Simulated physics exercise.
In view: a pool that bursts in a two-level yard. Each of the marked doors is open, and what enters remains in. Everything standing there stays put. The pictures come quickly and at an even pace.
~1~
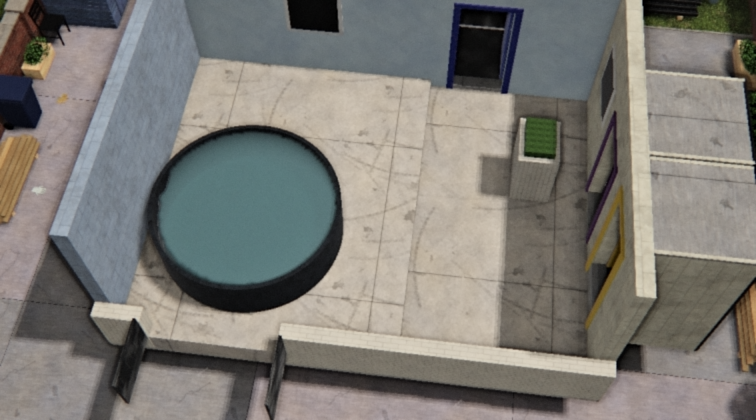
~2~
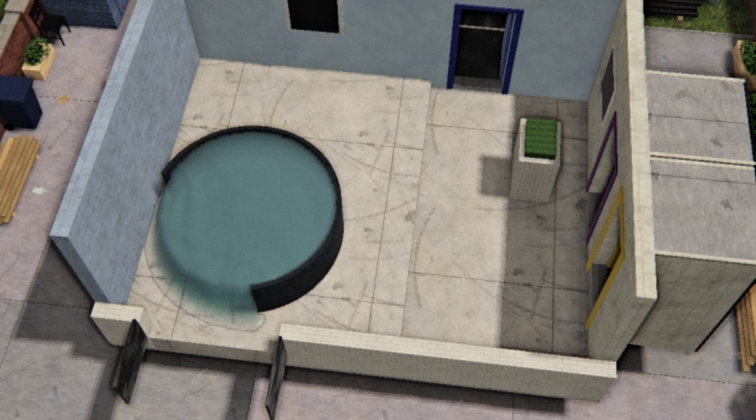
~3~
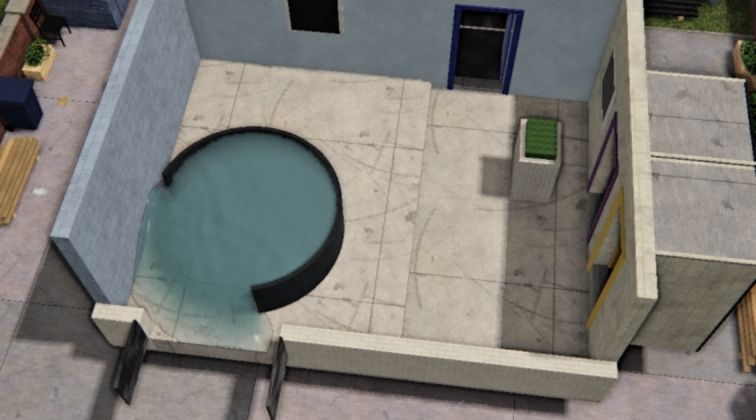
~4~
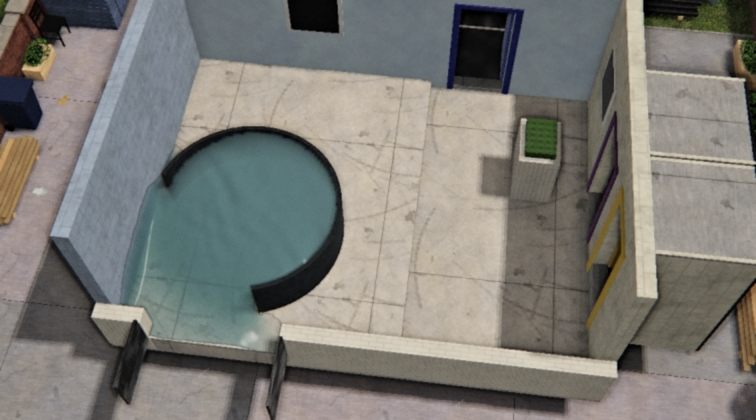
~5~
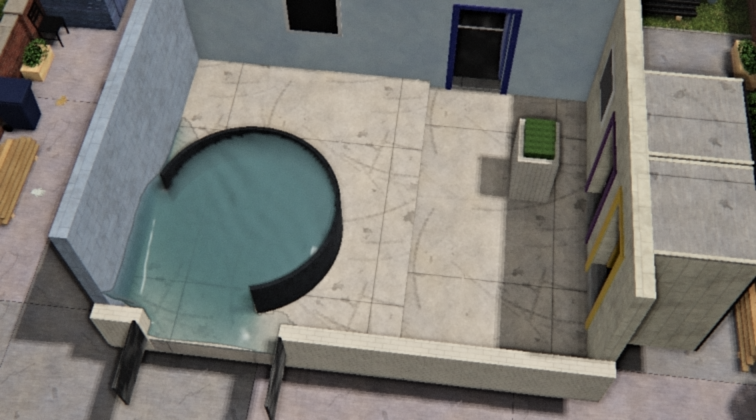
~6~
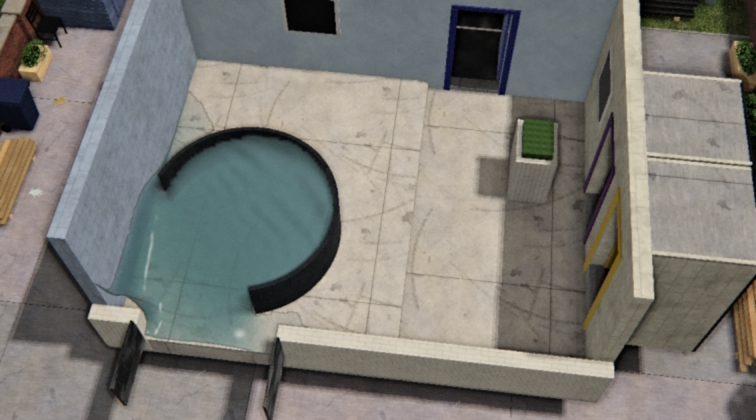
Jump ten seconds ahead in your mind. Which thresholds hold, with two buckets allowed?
My prediction: The blue door does not surpass two buckets, the yellow door does not surpass two buckets, the purple door does not surpass two buckets.
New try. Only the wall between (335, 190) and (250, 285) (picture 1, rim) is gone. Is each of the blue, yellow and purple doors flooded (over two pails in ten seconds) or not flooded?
The blue one lets more in; the yellow one takes more; the purple one lets more in.
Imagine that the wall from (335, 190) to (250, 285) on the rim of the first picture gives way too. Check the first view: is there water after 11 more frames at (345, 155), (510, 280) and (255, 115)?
Point one not reached; point two reached; point three not reached.
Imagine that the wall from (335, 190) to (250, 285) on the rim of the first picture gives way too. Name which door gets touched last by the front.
I say the one in blue.
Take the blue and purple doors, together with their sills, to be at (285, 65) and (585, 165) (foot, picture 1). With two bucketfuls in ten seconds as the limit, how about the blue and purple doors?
Door by door: Blue doesn't reach the mark, purple doesn't reach the mark.
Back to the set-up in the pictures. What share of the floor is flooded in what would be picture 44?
55 %, roughly.
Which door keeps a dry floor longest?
I'd say the door marked yellow.
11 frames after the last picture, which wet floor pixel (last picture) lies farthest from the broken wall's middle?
Roughly at (340, 78).
A moment on, water covers 20 % of the floor; the blue door not reached, the yellow door not reached, the purple door not reached.
Next, water covers 20 % of the floor; the blue door not reached, the yellow door not reached, the purple door not reached.
Then, water covers 30 % of the floor; the blue door not reached, the yellow door not reached, the purple door not reached.
Later, water covers 55 % of the floor; the blue door wet at the sill, nothing in, the yellow door not reached, the purple door not reached.
In the end, water covers 75 % of the floor; the blue door wet at the sill, nothing in, the yellow door wet at the sill, nothing in, the purple door wet at the sill, nothing in.
